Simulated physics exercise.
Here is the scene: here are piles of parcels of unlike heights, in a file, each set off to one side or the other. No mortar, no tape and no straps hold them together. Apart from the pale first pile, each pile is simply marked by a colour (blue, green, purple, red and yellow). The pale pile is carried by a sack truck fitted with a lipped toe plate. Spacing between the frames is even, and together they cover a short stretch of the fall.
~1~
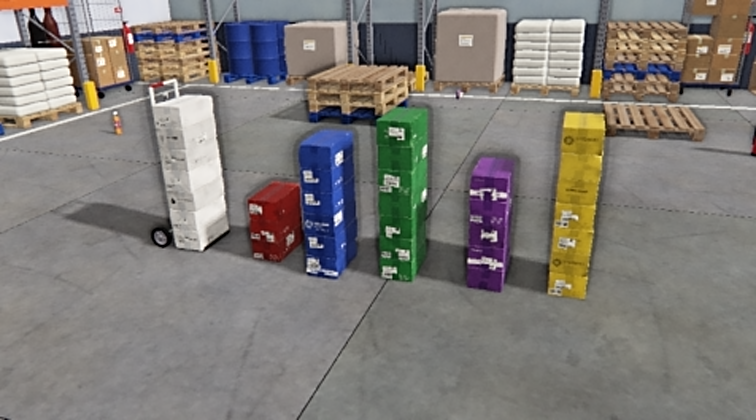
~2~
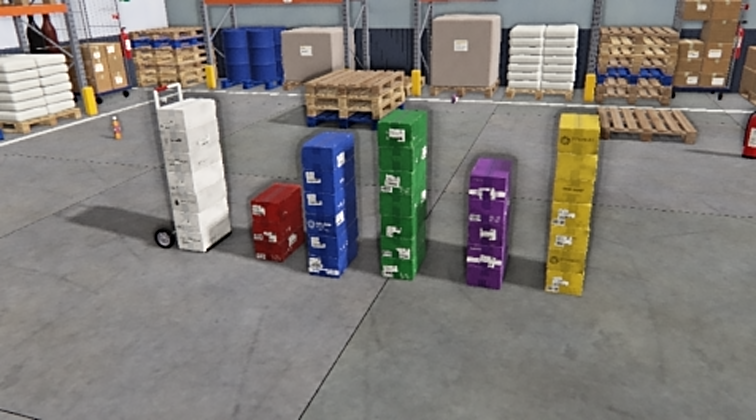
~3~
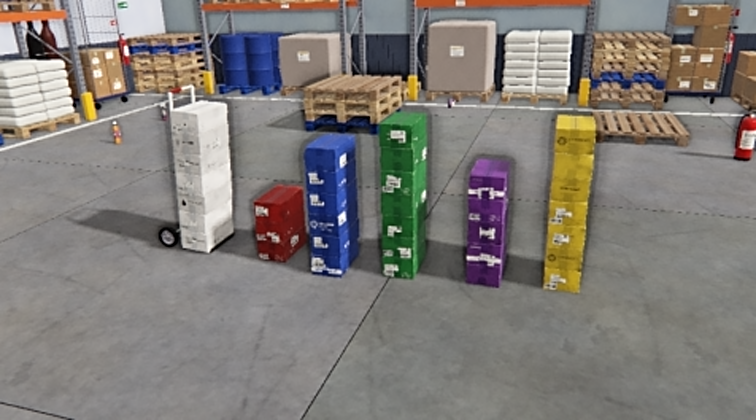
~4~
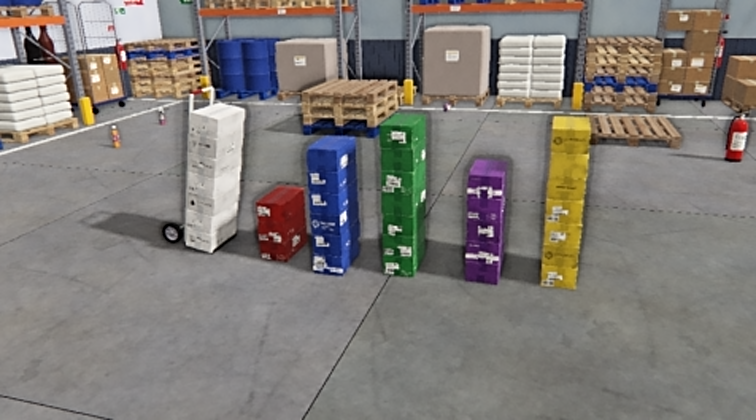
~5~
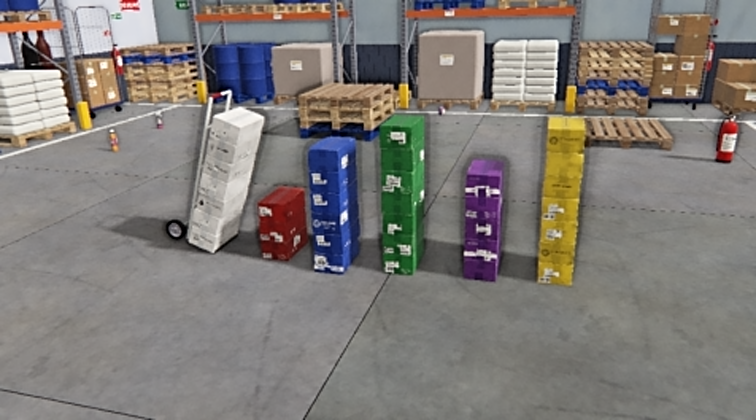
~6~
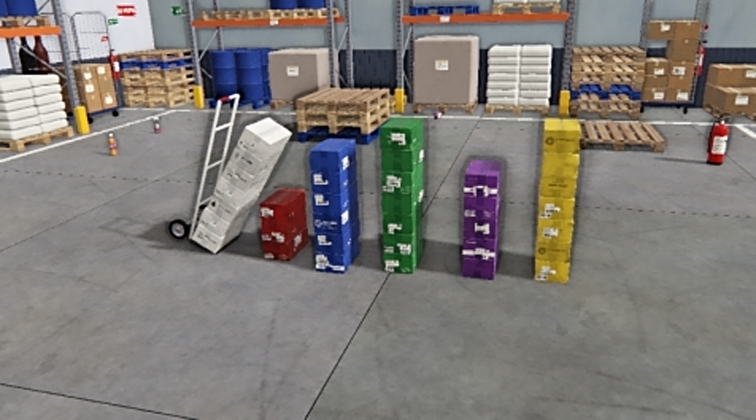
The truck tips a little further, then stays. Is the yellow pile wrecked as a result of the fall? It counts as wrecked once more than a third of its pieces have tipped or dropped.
No.
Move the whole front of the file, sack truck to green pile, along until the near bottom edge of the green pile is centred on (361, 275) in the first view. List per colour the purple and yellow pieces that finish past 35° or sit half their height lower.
Tally: Purple = 0, yellow = 0.
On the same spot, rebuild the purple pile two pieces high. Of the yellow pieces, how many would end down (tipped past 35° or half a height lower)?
By colour: Yellow 0.
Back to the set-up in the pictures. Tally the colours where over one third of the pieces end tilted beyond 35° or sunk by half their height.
0.
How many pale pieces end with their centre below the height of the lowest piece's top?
3 in all.
Soon, 6 of the pale pile down; none of the 7 yellow parcels down (0 of 28 in all colours); top yellow parcel unmoved.
A while on, 7 of the pale pile down; none of the 7 yellow parcels down (0 of 28 in all colours); top yellow parcel unmoved.
Towards the end, 7 of the pale pile down; none of the 7 yellow parcels down (0 of 28 in all colours); top yellow parcel unmoved; top blue parcel tipped a little.
Then, 7 of the pale pile down; none of the 7 yellow parcels down (0 of 28 in all colours); top yellow parcel unmoved; top blue parcel tipped a little.
Finally, 7 of the pale pile down; none of the 7 yellow parcels down (0 of 28 in all colours); top yellow parcel unmoved; top blue parcel tipped clearly. Seen by the last camera, middles, top yellow parcel near (561, 135), top blue parcel near (368, 158).
